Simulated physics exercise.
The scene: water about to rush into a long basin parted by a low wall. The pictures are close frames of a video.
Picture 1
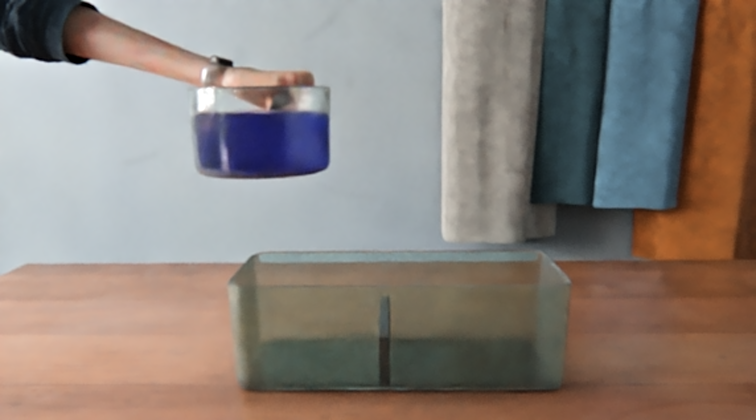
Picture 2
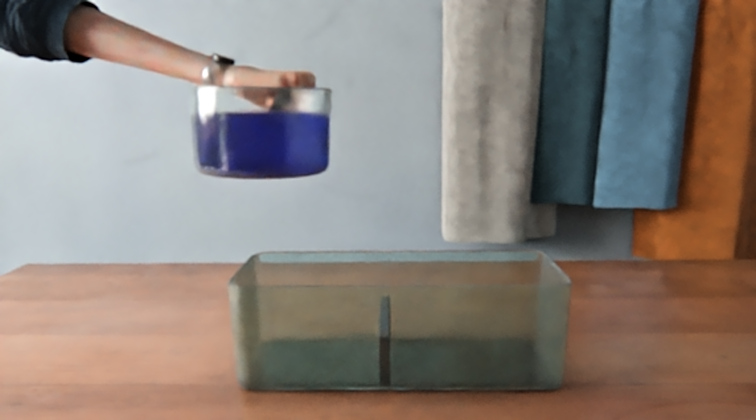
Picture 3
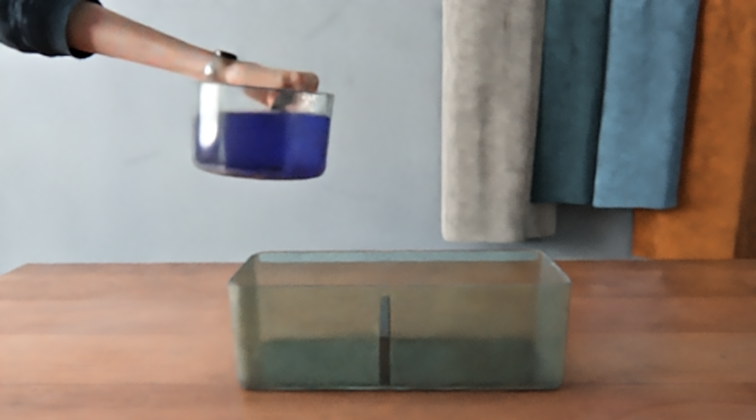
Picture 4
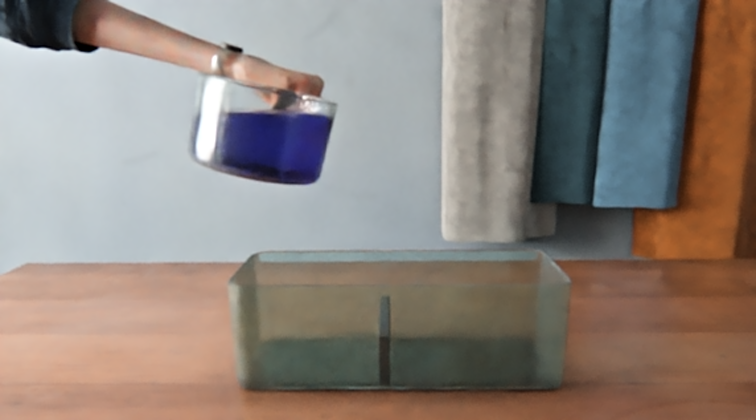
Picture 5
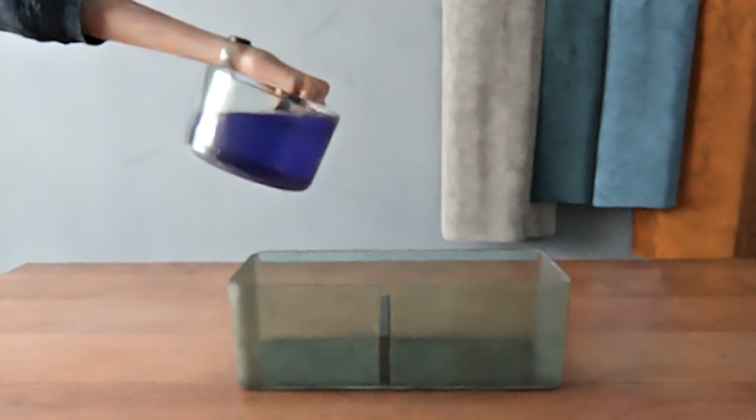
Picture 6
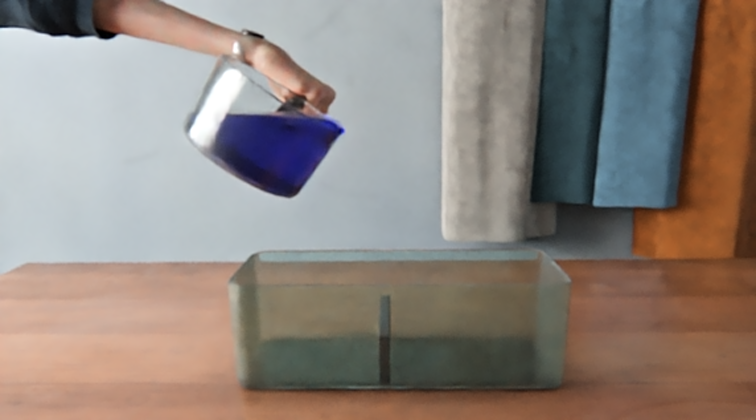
In the video, a hand holds a clear glass container of deep blue liquid above a long, divided transparent basin on a wooden table, then gradually tilts it to the right until the liquid reaches the container's lower rim.
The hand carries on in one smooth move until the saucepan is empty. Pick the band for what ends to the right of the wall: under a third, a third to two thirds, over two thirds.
The share right of the wall is from a third to two thirds.
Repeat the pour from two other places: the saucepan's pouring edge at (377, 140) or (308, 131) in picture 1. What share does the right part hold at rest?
In turn 70 and 10 in a hundred.
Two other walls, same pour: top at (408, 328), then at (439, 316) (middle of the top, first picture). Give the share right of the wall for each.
In turn 20 and 10 in a hundred.
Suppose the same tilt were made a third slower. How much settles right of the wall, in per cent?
Close to 55 per cent.
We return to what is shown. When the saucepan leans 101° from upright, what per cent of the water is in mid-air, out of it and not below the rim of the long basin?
About 40 per cent.
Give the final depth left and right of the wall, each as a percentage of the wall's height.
Left: 50 %. Right: 30 %.
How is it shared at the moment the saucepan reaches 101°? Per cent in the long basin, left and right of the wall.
Left: 5 %. Right: 25 %.
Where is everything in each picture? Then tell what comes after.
In the first picture, it leans 0°; its right rim is at (329, 90); the water meets the walls at (198, 114) and (327, 112); the long basin's rim runs from (241, 270) to (556, 268); the wall's top is at (385, 316).
In the second picture, it leans 2°; its right rim is at (330, 91); the water meets the walls at (199, 114) and (328, 113).
In the third picture, it leans 6°; its right rim is at (332, 97); the water meets the walls at (200, 113) and (329, 114).
In the fourth picture, it leans 14°; its right rim is at (336, 106); the water meets the walls at (199, 114) and (332, 115).
In the fifth picture, it leans 23°; its right rim is at (339, 119); the water meets the walls at (199, 113) and (336, 117).
In the sixth picture, it leans 35°; its right rim is at (339, 134); the water meets the walls at (194, 112) and (333, 123); 1 per cent is over the edge.
A moment on, the saucepan is tipped right over and 30 per cent is still to pour, 5 is left of the wall and 23 right of it.
Next, the saucepan is tipped right over and 4 per cent is still to pour, 45 is left of the wall and 43 right of it.
Then the saucepan is tipped right over and 0 per cent is still to pour, 52 is left of the wall and 43 right of it.
Later the saucepan is tipped right over and 0 per cent is still to pour, 54 is left of the wall and 44 right of it.
At rest 54 per cent lies left of the wall, 44 right of it and 3 outside.
